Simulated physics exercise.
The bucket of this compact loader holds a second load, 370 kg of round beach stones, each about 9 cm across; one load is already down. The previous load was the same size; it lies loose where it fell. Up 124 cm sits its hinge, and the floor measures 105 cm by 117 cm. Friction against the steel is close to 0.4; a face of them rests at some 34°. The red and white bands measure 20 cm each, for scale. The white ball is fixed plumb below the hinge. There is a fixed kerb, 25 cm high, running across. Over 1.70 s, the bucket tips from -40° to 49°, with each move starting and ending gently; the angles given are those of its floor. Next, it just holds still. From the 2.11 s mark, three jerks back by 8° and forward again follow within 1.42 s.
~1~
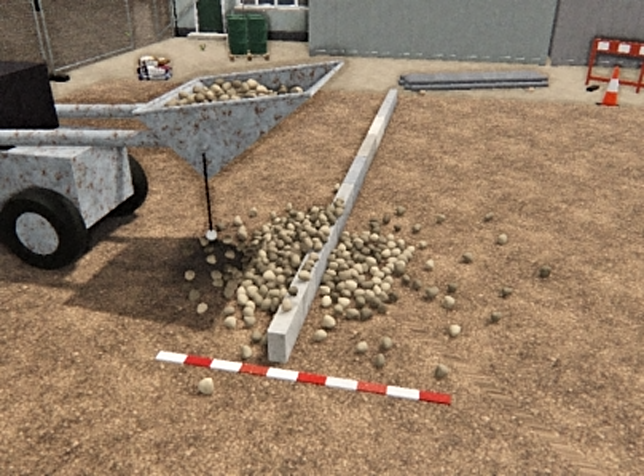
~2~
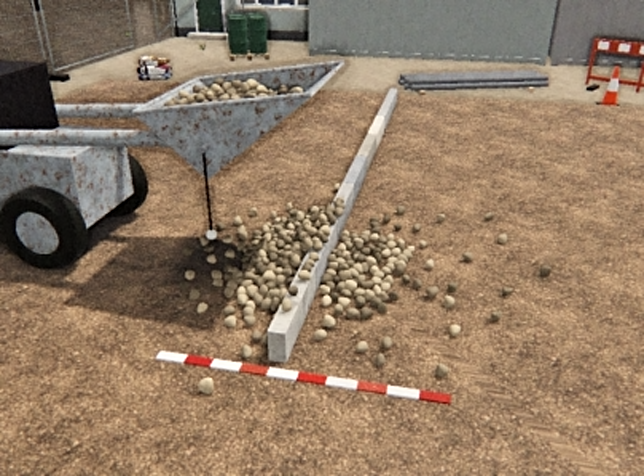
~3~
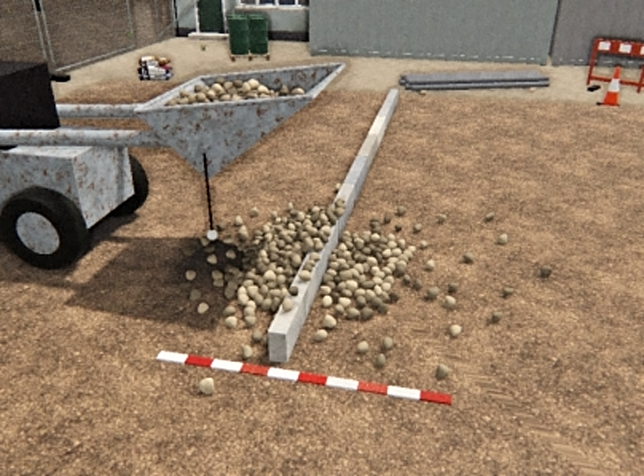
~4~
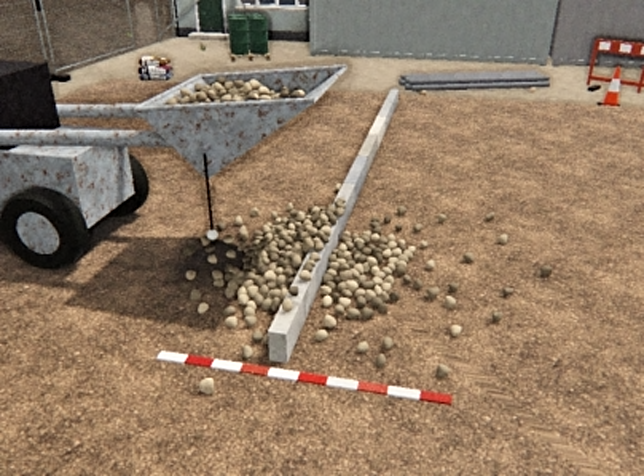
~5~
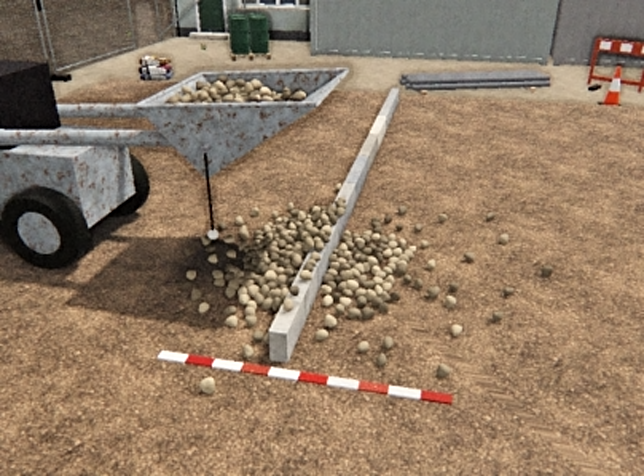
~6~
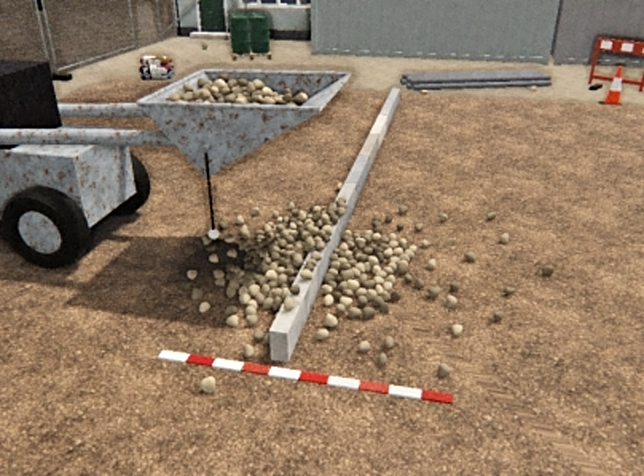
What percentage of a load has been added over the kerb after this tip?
58 %.
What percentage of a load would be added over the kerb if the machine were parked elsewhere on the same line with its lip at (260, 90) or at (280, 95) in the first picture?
Some 5 percent, and then 20 percent.
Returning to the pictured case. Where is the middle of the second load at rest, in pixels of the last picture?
Around (342, 255).
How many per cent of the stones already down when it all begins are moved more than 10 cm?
I'd put it at about 15 per cent.
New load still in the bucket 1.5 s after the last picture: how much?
Near 20 per cent of the load is held.
Then, 1.0 s after the last picture the floor is at 35°; in per cent of one load, 99 in the bucket, 73 on this side of the kerb, 28 over the kerb; the foremost stones are at (492, 272).
Then, 1.5 s after the last picture the floor is at 49°; in per cent of one load, 18 in the bucket, 117 on this side of the kerb, 64 over the kerb; the foremost stones are at (492, 272).
Then, 3.7 s after the last picture the floor is at 49°; in per cent of one load, 0 in the bucket, 114 on this side of the kerb, 86 over the kerb; the foremost stones are at (529, 272).
Then, 6.5 s after the last picture the floor is at 49°; in per cent of one load, 0 in the bucket, 114 on this side of the kerb, 86 over the kerb; the foremost stones are at (529, 272). Net gain over the kerb, 58.
